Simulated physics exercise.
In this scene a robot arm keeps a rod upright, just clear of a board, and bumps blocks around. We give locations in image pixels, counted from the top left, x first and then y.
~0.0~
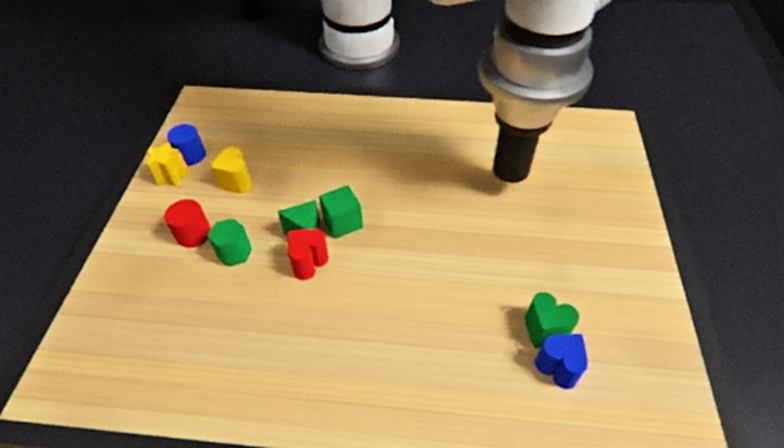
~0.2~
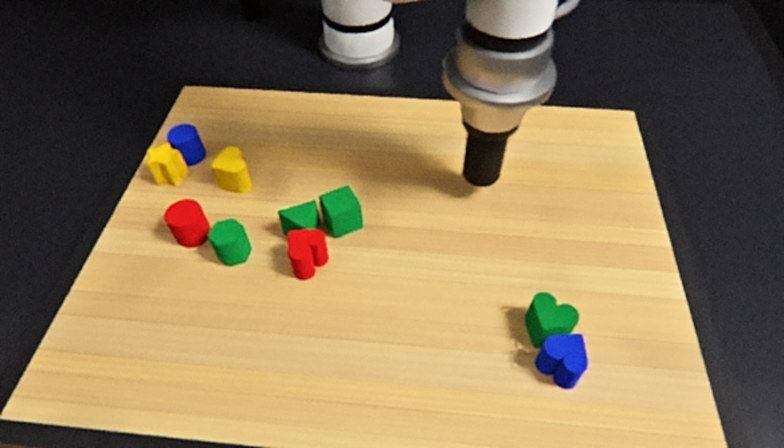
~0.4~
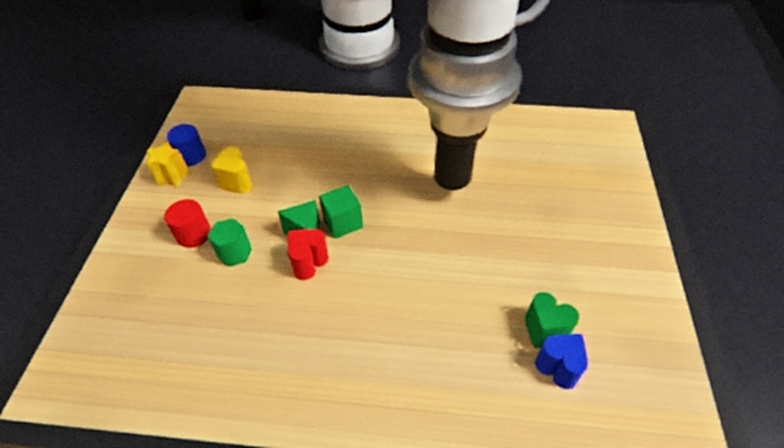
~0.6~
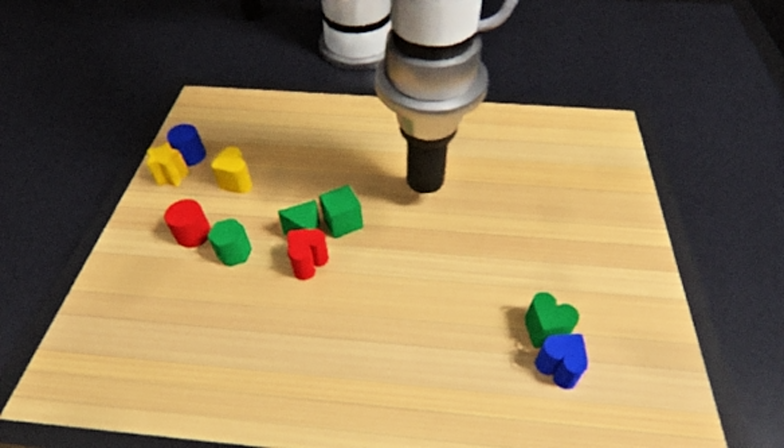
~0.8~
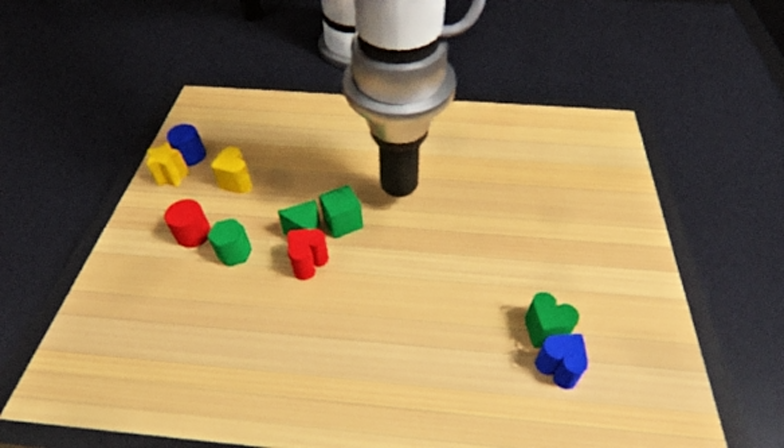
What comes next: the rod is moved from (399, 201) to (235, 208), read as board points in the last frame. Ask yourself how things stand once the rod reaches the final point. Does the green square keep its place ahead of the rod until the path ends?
No, it doesn't check out.
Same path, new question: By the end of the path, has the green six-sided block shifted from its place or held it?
By the last moment, the green six-sided block will still be in its place.
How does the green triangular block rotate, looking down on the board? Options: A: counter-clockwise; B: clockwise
The correct letter is A.
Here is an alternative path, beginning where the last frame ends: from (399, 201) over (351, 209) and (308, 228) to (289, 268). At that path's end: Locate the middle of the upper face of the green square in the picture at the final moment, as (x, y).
I expect it at (242, 263).
On the path given first. One third of the way, rod at (342, 185); green triangular block at (287, 219), turned 30° anticlockwise; green square at (316, 202), turned 15° anticlockwise.
Two thirds of the way, rod at (284, 188); green triangular block at (268, 233), turned 100° anticlockwise; green square at (269, 210), turned 65° anticlockwise.
At the end, rod at (229, 191); green six-sided block not moved; yellow heart not moved; green triangular block at (267, 234), turned 105° anticlockwise; green square at (265, 211), turned 70° anticlockwise.
